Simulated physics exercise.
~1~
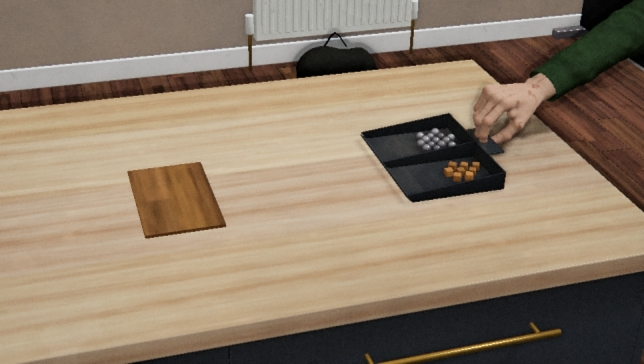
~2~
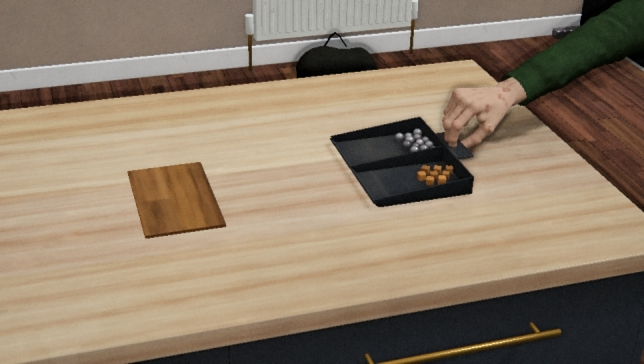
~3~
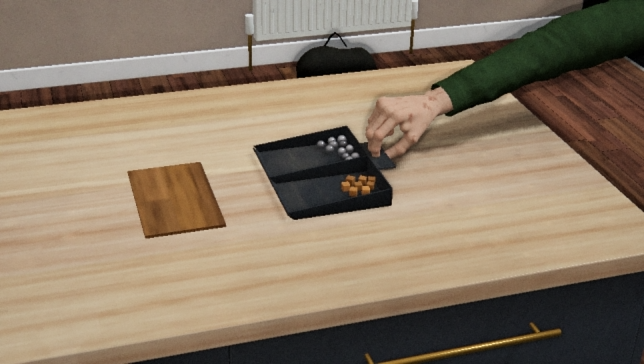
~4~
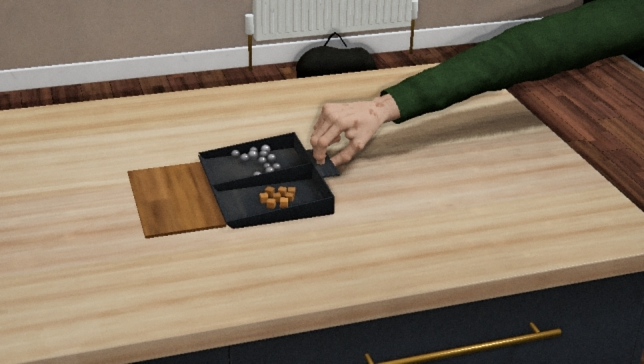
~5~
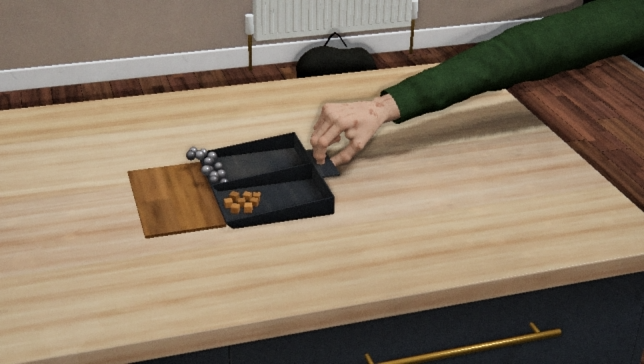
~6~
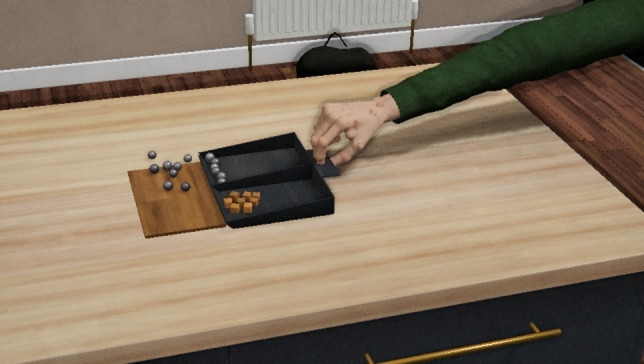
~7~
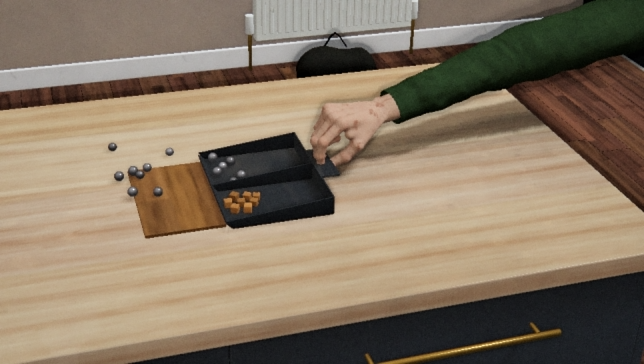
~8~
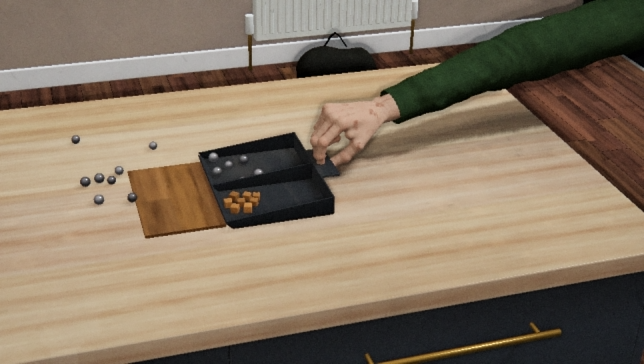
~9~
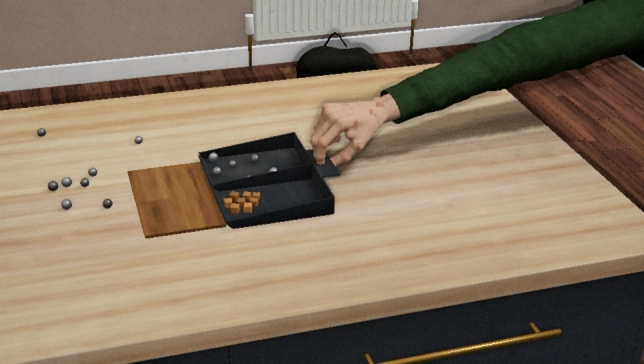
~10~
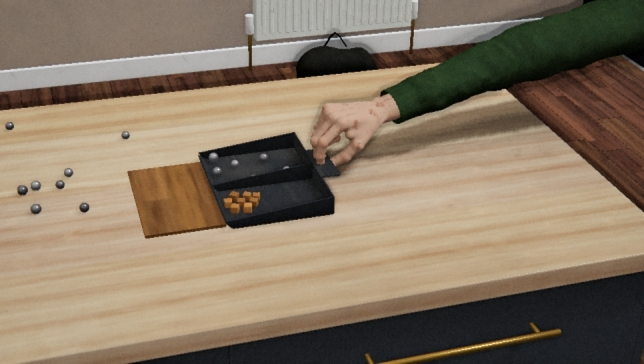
A black divided tray, holding small grey balls in its far section and orange cubes in its near one, slides left across a pale wooden table, pushed by a hand in a green sleeve. The view looks down from the front, with a radiator behind and a flat brown board lying at left. The tray stops against the board, and both batches slide on towards its low left rim. The cubes gather inside, but several balls spill over and roll left past the board. At the end they are scattered at far left, while the other balls and all the cubes remain inside.
